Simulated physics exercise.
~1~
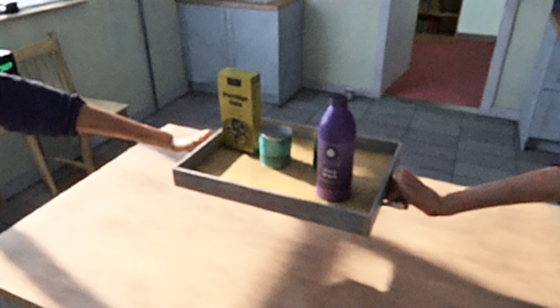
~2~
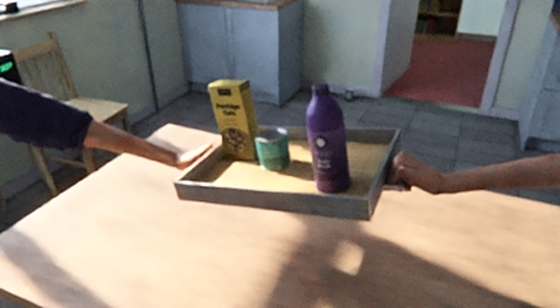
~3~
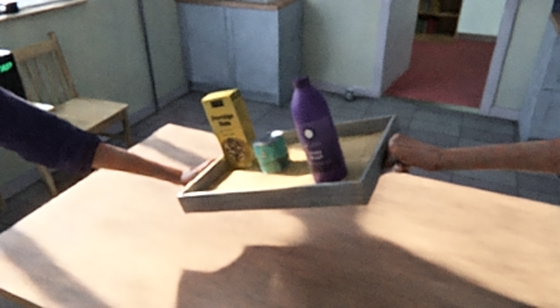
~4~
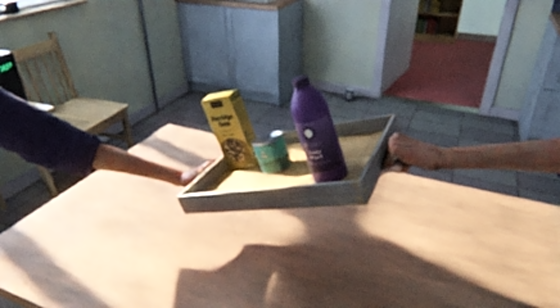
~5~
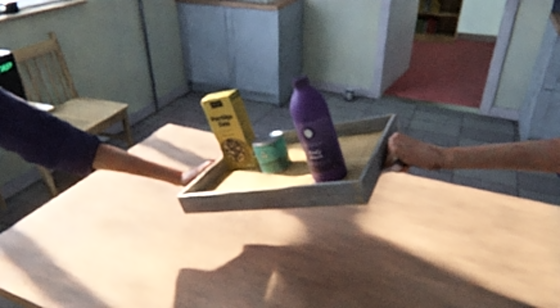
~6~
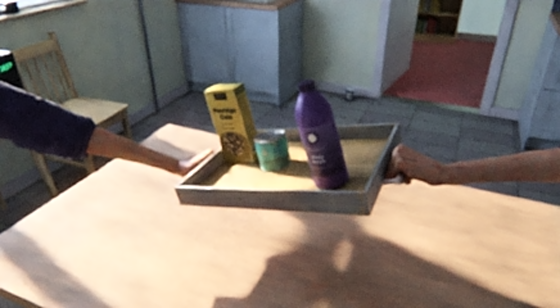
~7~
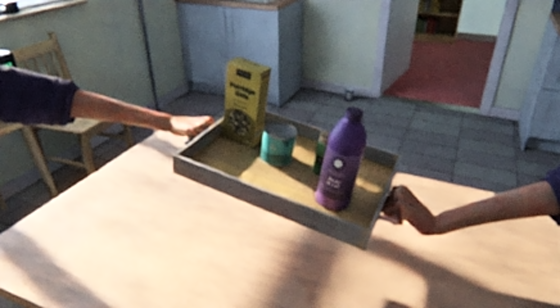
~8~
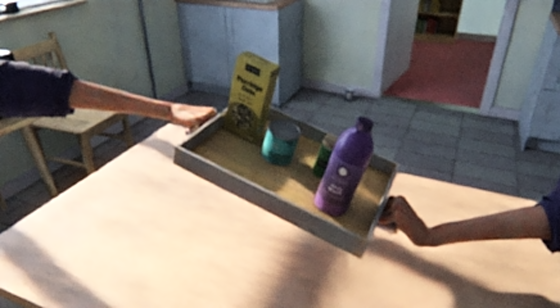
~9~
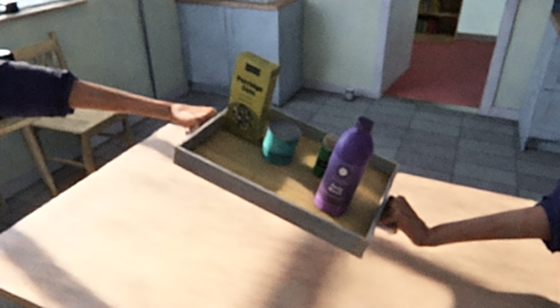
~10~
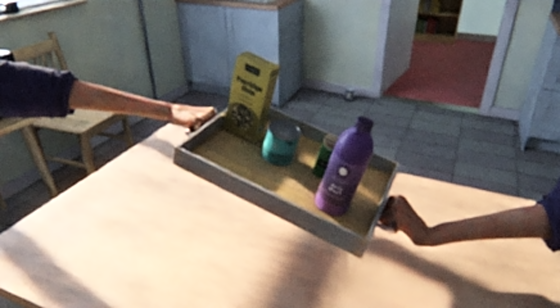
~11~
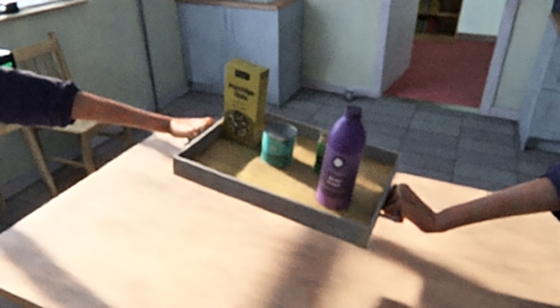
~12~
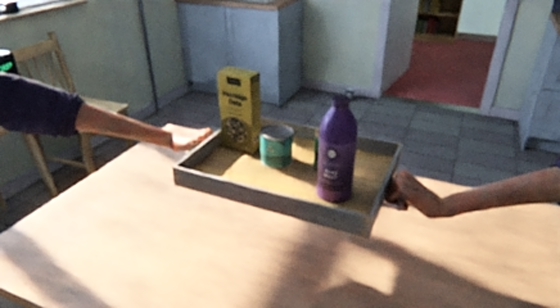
In a sunlit room with a wooden table, a chair at the left and a doorway behind, a still view looks down on two hands holding a serving tray above the tabletop. A yellow packet stands toward the back left, a turquoise tin near the middle and a purple bottle at the right, with a small green shaker mostly hidden behind the bottle. The hands tip the tray left edge down, and the items lean with it. After a pause, they swing it over until the right edge is low, revealing the shaker, and pause again. Finally they level the tray, with everything upright about where it began.
